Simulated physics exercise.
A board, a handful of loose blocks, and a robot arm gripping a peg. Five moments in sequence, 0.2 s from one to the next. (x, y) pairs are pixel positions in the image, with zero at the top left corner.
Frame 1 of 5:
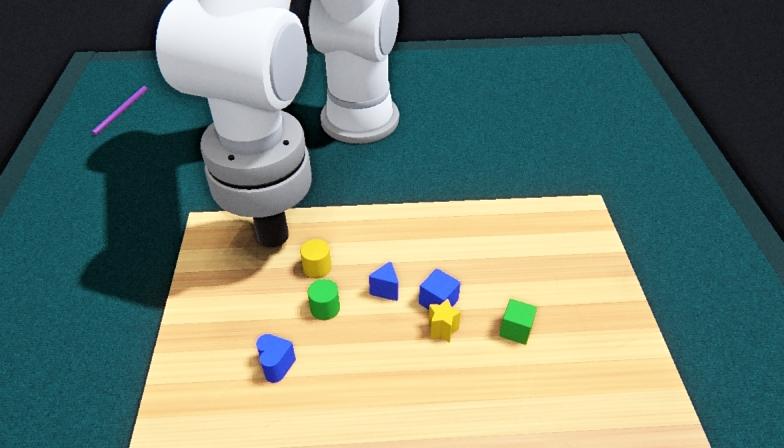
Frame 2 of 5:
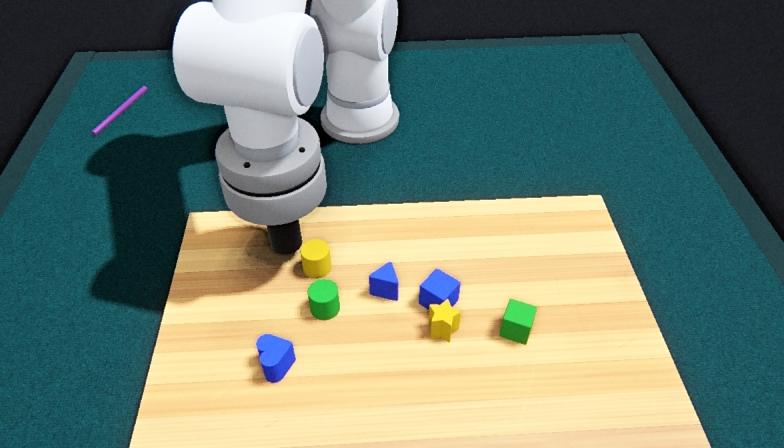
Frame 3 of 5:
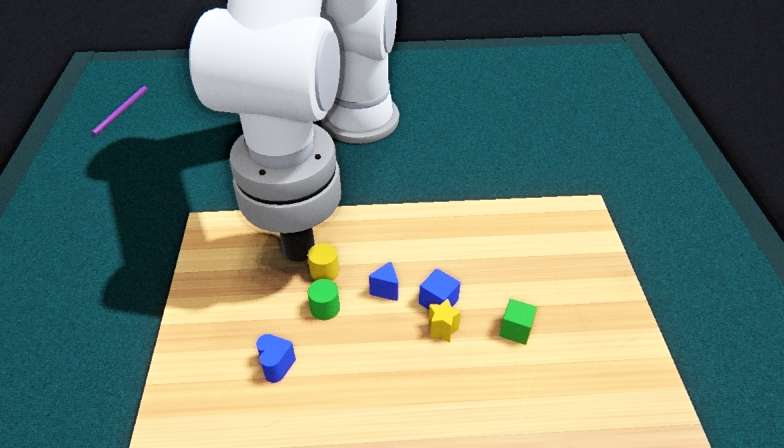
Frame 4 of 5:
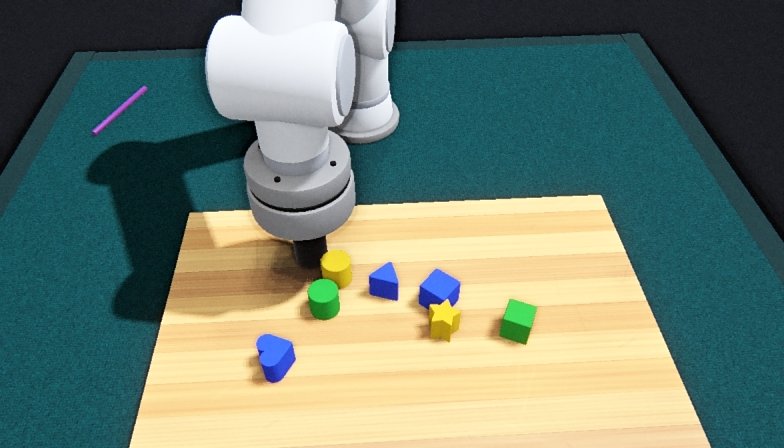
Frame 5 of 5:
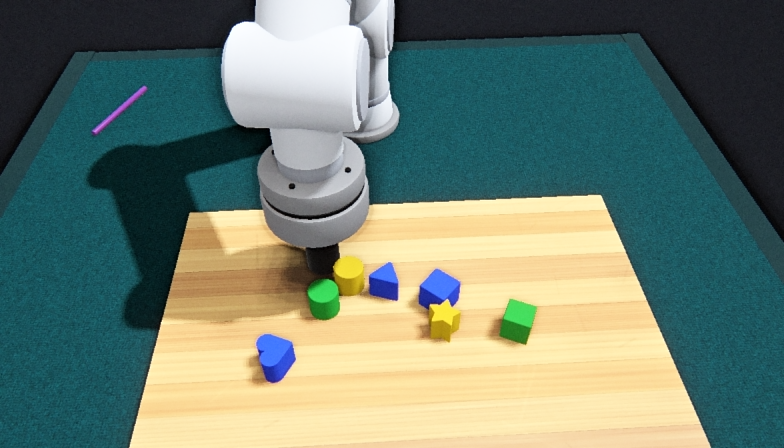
A white and grey robot arm holds a black peg at the upper left of a pale wooden board on a teal surface, seen from above by a still camera. Near it are a yellow cylinder and a green cylinder, with blue blocks, a yellow star and a green block around them. The peg slides right and slightly nearer, pushing the yellow cylinder toward the blue triangle.
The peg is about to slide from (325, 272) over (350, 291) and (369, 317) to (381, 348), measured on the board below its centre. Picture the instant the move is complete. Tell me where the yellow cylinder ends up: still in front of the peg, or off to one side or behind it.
I think the peg loses the yellow cylinder somewhere along the way.
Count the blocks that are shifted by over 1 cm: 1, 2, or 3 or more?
Going by the path, two of them shift by more than about 1 cm.
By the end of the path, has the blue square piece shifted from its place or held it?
By the last moment of the path, the blue square piece has stayed put.
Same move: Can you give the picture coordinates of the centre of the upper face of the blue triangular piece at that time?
The middle of its top is at (403, 278).
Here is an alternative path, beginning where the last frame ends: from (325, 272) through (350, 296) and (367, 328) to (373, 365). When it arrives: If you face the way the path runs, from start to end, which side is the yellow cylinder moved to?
Facing from start to end, it shifts left.
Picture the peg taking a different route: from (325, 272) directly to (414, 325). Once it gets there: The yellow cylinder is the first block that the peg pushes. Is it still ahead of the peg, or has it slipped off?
My guess is it keeps its place ahead of the peg.
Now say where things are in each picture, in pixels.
In the first frame, tip of the peg (273, 236), middles of tops, green cylinder (323, 290), yellow cylinder (315, 249), blue triangular piece (386, 273), blue square piece (440, 283).
In the second frame, peg (287, 243), nothing pushed.
In the third frame, peg (300, 250), yellow cylinder (322, 253).
In the fourth frame, peg (312, 257), yellow cylinder (336, 260).
In the fifth frame, peg (324, 263), green cylinder (323, 290), yellow cylinder (348, 266), blue triangular piece (386, 273), blue square piece (440, 283).
What follows on the original path. One third of the way, peg (350, 283); yellow cylinder (376, 287); blue triangular piece (399, 277), turned 75° anticlockwise.
Two thirds of the way, peg (369, 309); yellow cylinder (401, 305); blue triangular piece (403, 278), turned 90° anticlockwise.
At the end, peg (380, 340); green cylinder unmoved; yellow cylinder (410, 311); blue triangular piece (403, 278), turned 90° anticlockwise; blue square piece unmoved.
